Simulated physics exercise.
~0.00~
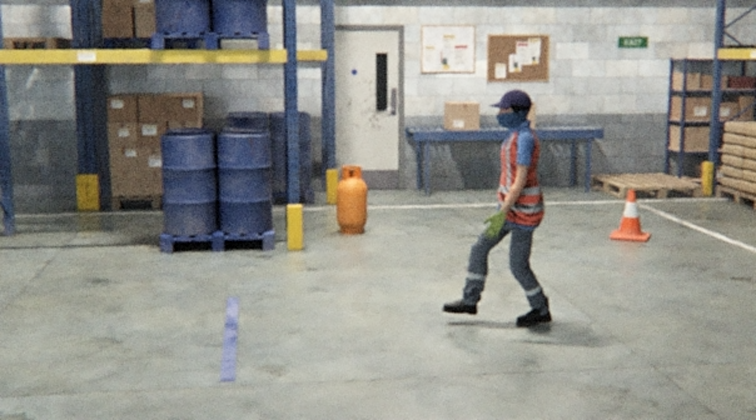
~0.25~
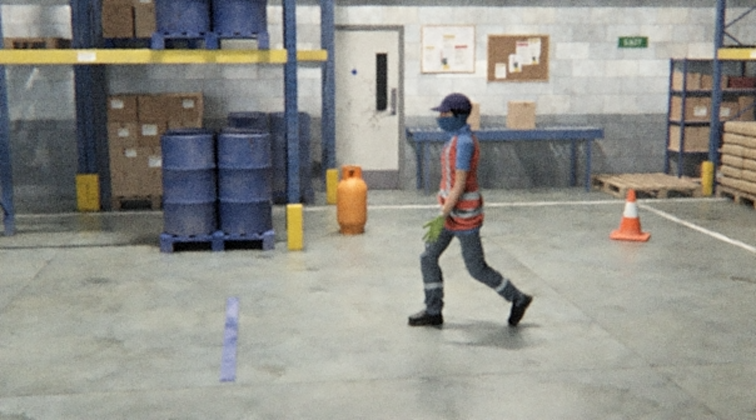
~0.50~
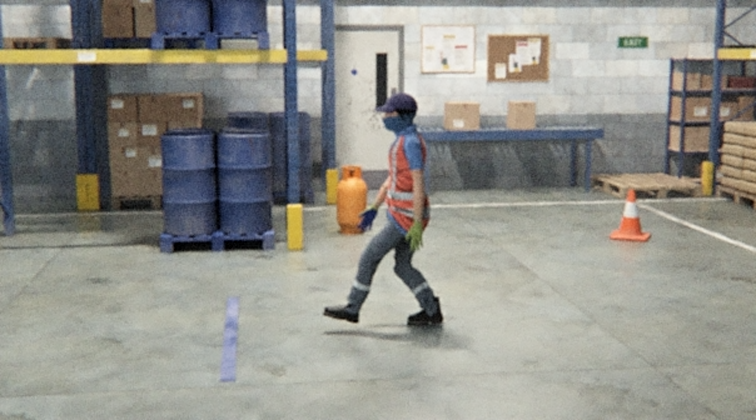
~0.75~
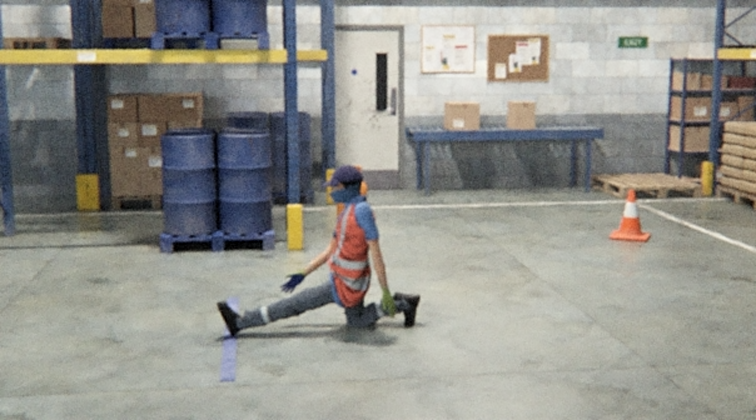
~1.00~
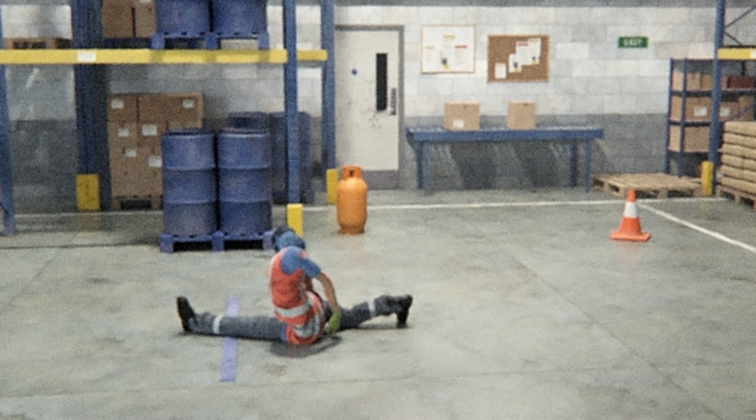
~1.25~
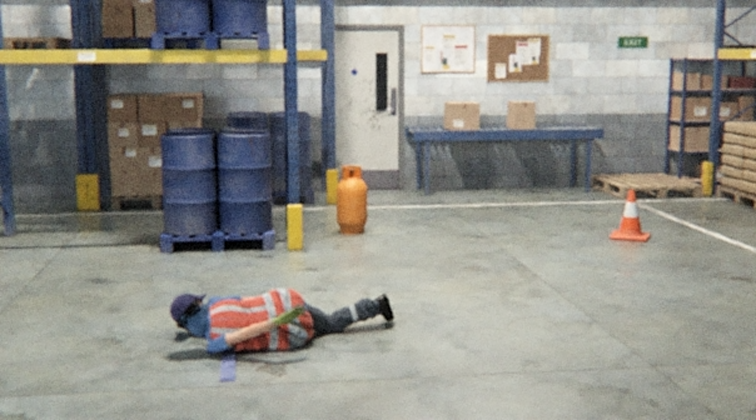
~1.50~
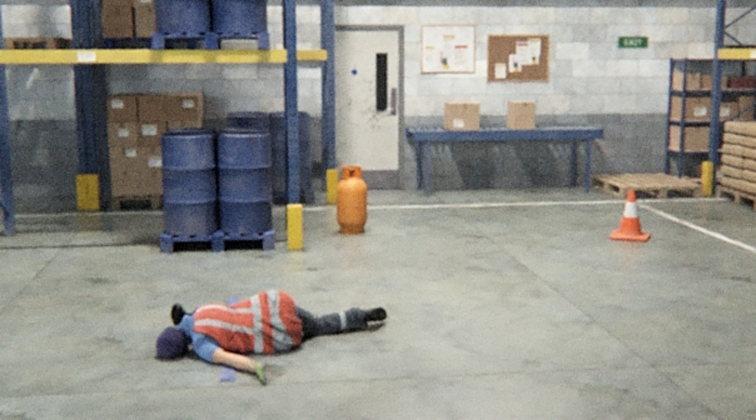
A worker in a cap and orange-red vest strides left across a warehouse floor toward a blue strip, drops low with legs spread wide, then pitches forward onto the concrete and ends lying there, head beyond the strip and hips short of it.
